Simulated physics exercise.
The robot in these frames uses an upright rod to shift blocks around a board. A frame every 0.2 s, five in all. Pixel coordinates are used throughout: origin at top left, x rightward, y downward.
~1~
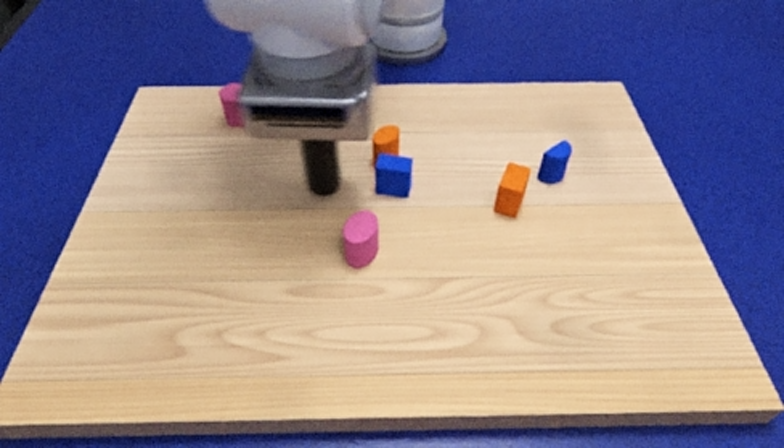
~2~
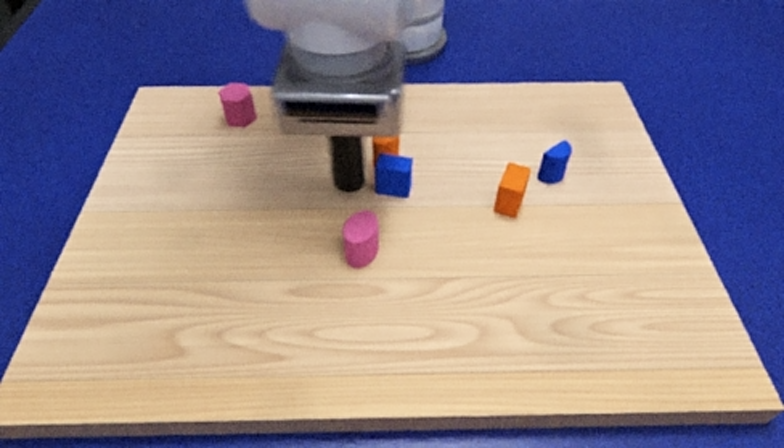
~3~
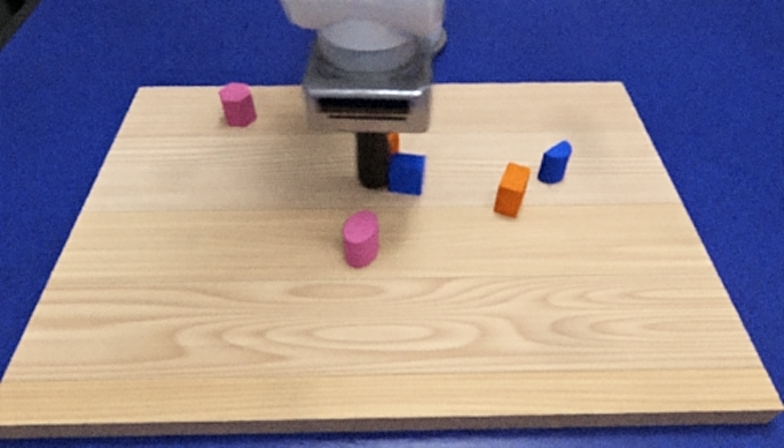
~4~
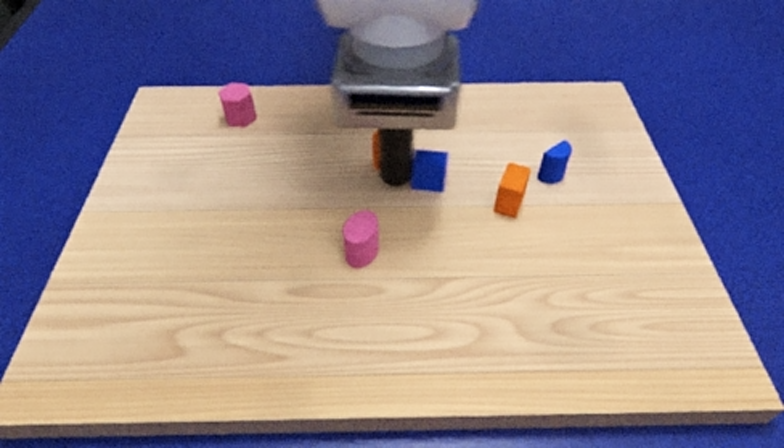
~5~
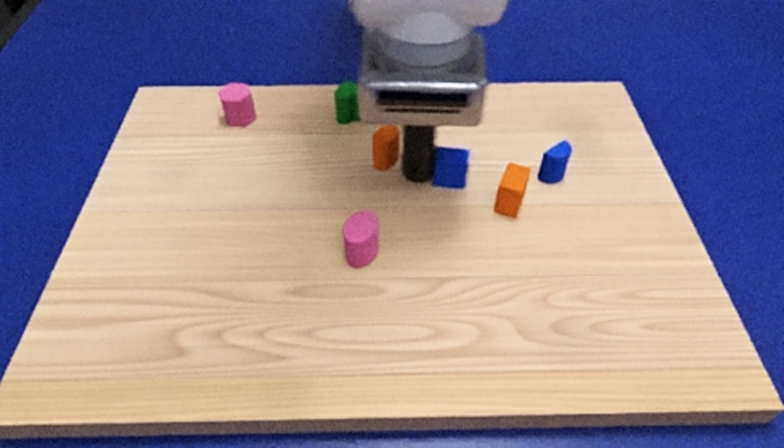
A robot arm with a dark upright rod moved right across a wooden board, reached a blue block and pushed it a short way right, while a green block came into view behind.
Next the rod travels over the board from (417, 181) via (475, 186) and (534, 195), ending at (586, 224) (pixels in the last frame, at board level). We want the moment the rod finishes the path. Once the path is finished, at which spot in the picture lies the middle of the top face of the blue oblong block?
At the end it should sit near (539, 144).
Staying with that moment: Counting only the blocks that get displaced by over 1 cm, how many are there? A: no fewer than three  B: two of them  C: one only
Answer: B.
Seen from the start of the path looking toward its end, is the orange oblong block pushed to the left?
No
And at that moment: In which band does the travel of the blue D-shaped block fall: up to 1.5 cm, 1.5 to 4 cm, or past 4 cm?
Covers under 1.5 cm.
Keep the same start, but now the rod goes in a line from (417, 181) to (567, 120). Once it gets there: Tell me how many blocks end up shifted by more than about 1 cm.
Count: One.
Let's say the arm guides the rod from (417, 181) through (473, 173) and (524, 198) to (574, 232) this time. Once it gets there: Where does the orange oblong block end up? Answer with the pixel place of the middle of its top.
Its top middle: (534, 201).
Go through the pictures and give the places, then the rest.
Lower end of the rod (324, 185), tops of blocks, blue oblong block (394, 162), orange oblong block (515, 176), blue D-shaped block (560, 149), in the first frame.
Rod (350, 182), blocks as before, in the second frame.
Rod (374, 179), blue oblong block (408, 160), in the third frame.
Rod (396, 175), blue oblong block (431, 157), in the fourth frame.
Rod (418, 172), blue oblong block (453, 154), orange oblong block (515, 176), blue D-shaped block (560, 149), in the fifth frame.
What follows on the original path. One third of the way, rod (478, 177); blue oblong block (510, 151), turned 40° anticlockwise.
Two thirds of the way, rod (537, 186); blue oblong block (539, 144), turned 75° anticlockwise; orange oblong block (541, 189), turned 80° clockwise.
At the end, rod (590, 215); blue oblong block (539, 144), turned 75° anticlockwise; orange oblong block (544, 193), turned 100° clockwise; blue D-shaped block not moved.
